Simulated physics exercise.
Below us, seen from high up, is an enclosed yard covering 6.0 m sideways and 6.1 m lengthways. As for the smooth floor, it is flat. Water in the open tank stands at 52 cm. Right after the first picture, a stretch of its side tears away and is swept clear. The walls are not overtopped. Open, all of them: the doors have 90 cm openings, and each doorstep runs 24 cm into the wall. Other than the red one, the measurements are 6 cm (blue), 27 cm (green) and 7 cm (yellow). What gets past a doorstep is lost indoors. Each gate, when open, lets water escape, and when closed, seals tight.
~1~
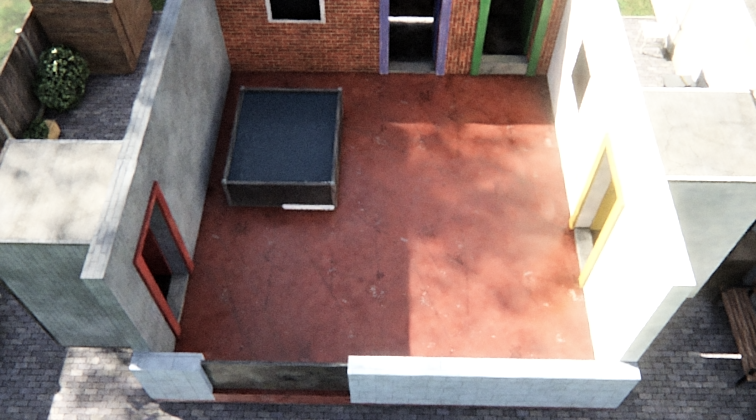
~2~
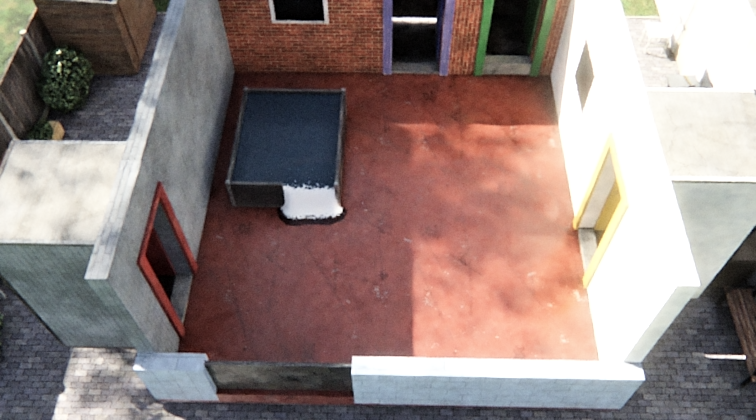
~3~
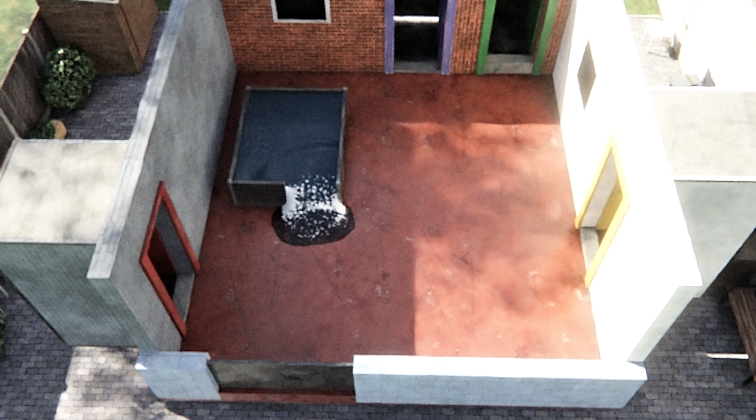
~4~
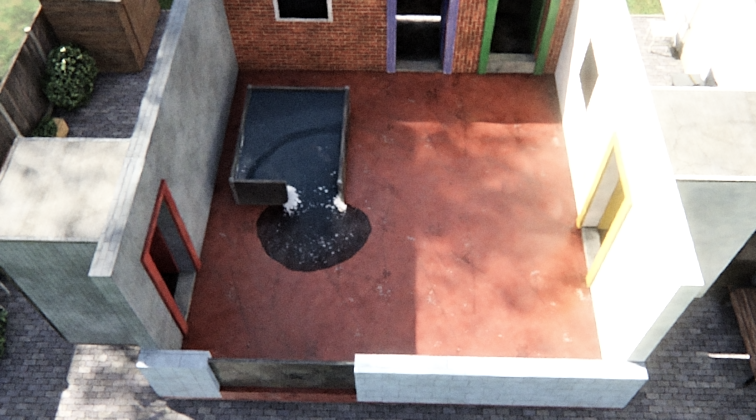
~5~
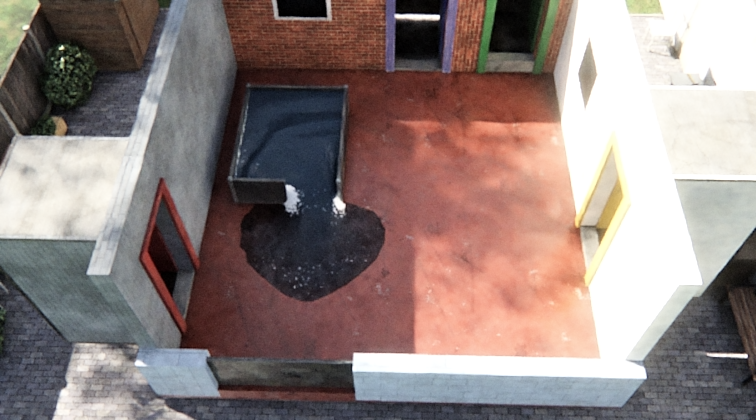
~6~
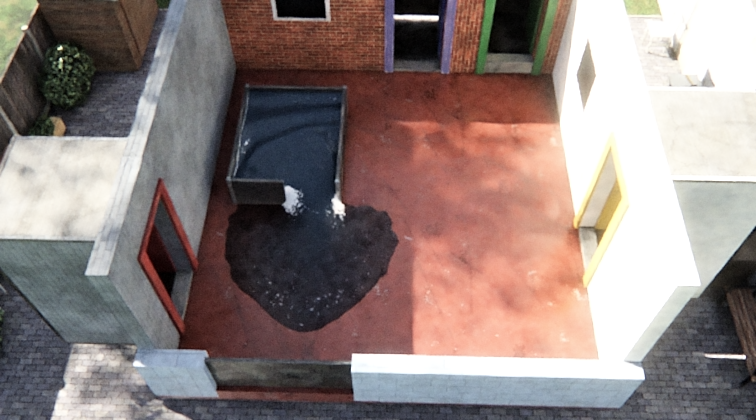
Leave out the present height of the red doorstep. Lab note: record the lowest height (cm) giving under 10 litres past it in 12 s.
Lowest height: 9 cm.
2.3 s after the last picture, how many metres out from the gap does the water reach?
Near 5.2 metres, give or take.
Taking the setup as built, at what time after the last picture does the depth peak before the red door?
Approximately 2.6 s.
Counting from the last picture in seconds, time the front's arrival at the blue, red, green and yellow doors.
It gets to blue after 7.5 s, red after 0.6 s, green after 6.5 s and yellow after 3.0 s.
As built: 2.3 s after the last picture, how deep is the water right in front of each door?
Depths in cm: Blue 0, red 10, green 0, yellow 0.
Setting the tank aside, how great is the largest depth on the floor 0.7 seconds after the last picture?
30 cm.
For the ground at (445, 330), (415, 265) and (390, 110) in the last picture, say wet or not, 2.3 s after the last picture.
One by one: Drenched, drenched, clear.
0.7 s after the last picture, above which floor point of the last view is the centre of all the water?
(298, 188).
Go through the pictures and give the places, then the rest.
Still water, 52 cm deep, in the open tank at (286, 137); the red door at (167, 267) is dry, in the first frame.
Water pours out at (311, 198) and has run 0.3 m, to (294, 222); about 8 cm deep outside, 52 cm at the back, in the second frame.
The front is at (290, 240), 0.7 m from the gap at (313, 198); 0.7 m2 of floor is wet, 52 cm left at the back, in the third frame.
The gap is at (314, 197), the front 1.2 m out at (296, 265); the back of the open tank holds 52 cm, in the fourth frame.
The front is at (303, 295), 1.7 m from the gap at (313, 196); 2.4 m2 of floor is wet, 52 cm left at the back, in the fifth frame.
The gap is at (312, 196), the front 2.2 m out at (299, 325); the back of the open tank holds 50 cm; 0.9 m in a straight line remain to the red door at (171, 264), in the sixth frame.
Then, 0.7 s after the last picture water covers 25 % of the floor, deepest (30 cm) near (318, 207); 2 cm at the red door, 0 litres in over its 7 cm doorstep.
Then, 2.3 s after the last picture water covers 35 % of the floor, deepest (22 cm) near (601, 384); 10 cm at the red door, 2 litres in over its 7 cm doorstep.
Then, 11.3 s after the last picture water covers 95 % of the floor, deepest (8 cm) near (601, 384); 5 cm at the red door, 26 litres in over its 7 cm doorstep.
At the red door as built, the water peaked near 12 cm, 2.5 s after the last picture.
With a doorstep of 8 cm, 16 litres would have come in within the 12 s; with 10.5 cm, 4 litres. So under 10 litres takes about 9 cm.
